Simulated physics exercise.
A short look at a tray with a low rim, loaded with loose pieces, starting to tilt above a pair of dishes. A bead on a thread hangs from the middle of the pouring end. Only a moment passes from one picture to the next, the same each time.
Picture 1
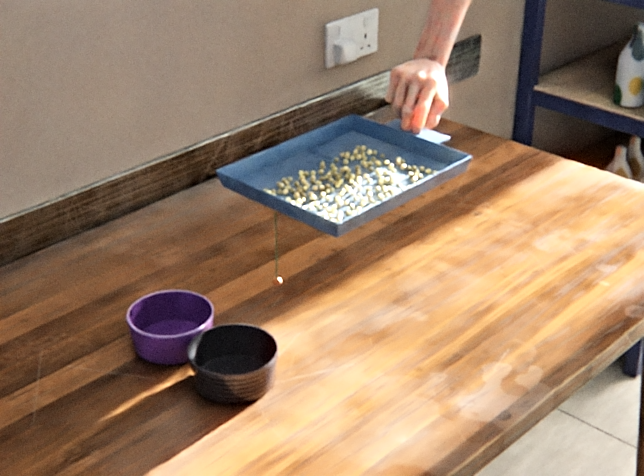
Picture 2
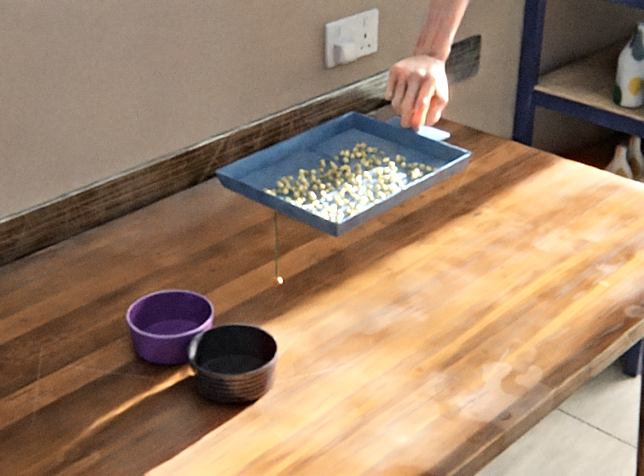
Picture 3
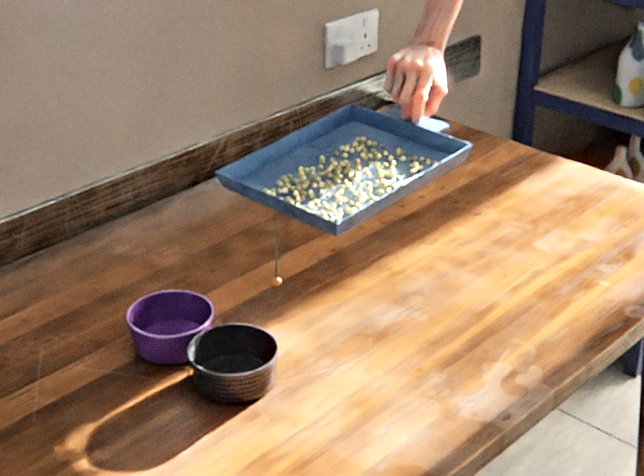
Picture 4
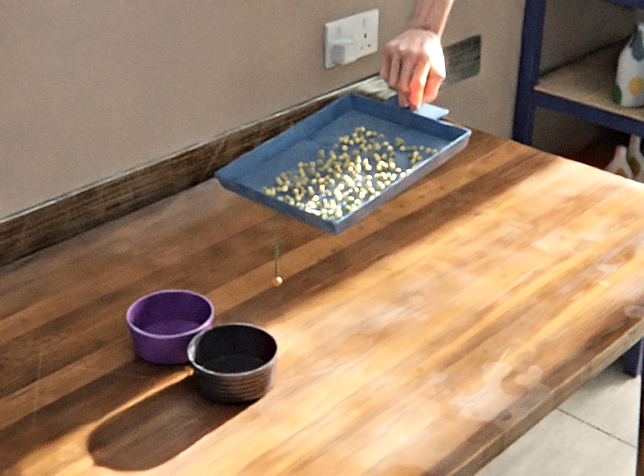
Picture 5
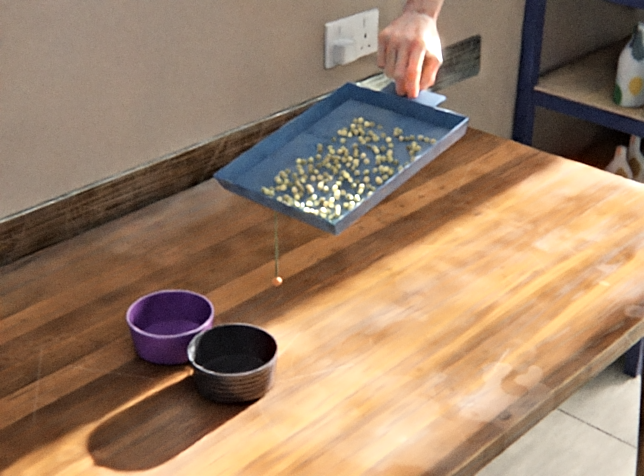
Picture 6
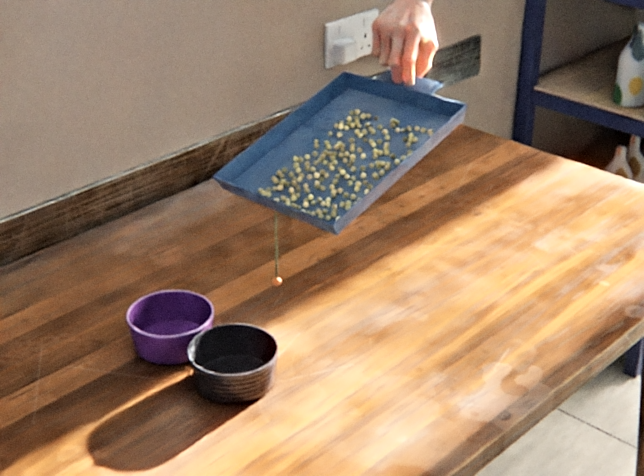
The video shows a hand holding a blue low-rimmed tray of small pale beans above a wooden table with a purple dish and a black dish, gradually raising the handle end so the tray tilts, as a bead hangs beneath.
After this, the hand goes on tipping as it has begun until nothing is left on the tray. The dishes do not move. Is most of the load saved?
They take under half between them.
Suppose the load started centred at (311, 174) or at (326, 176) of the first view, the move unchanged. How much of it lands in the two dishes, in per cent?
About 0 and 0 per cent.
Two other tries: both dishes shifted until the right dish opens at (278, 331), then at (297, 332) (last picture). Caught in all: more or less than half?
In turn: Over half; over half.
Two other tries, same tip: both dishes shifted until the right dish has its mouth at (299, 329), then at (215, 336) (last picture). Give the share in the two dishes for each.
In turn 80 and 10 in a hundred.
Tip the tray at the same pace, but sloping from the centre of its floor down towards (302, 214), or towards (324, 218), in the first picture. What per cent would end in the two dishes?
The first gives 0 %, the second 0 %.
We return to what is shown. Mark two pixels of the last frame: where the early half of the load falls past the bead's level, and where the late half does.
The first part at (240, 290); the rest at (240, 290).
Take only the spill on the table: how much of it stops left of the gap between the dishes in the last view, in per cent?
Some 20 per cent.
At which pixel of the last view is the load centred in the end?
Close to (227, 331).
Soon, tray tipped steeply; nearly all on the tray; a stray few in the air.
A while on, tray tipped right over; about two thirds on the tray; a small part outside both; about a third in the air.
Towards the end, tray tipped past a quarter turn; a small part in the right dish; nearly all outside both.
Finally, tray tipped past a quarter turn; a small part in the right dish; none in the left dish; nearly all outside both.
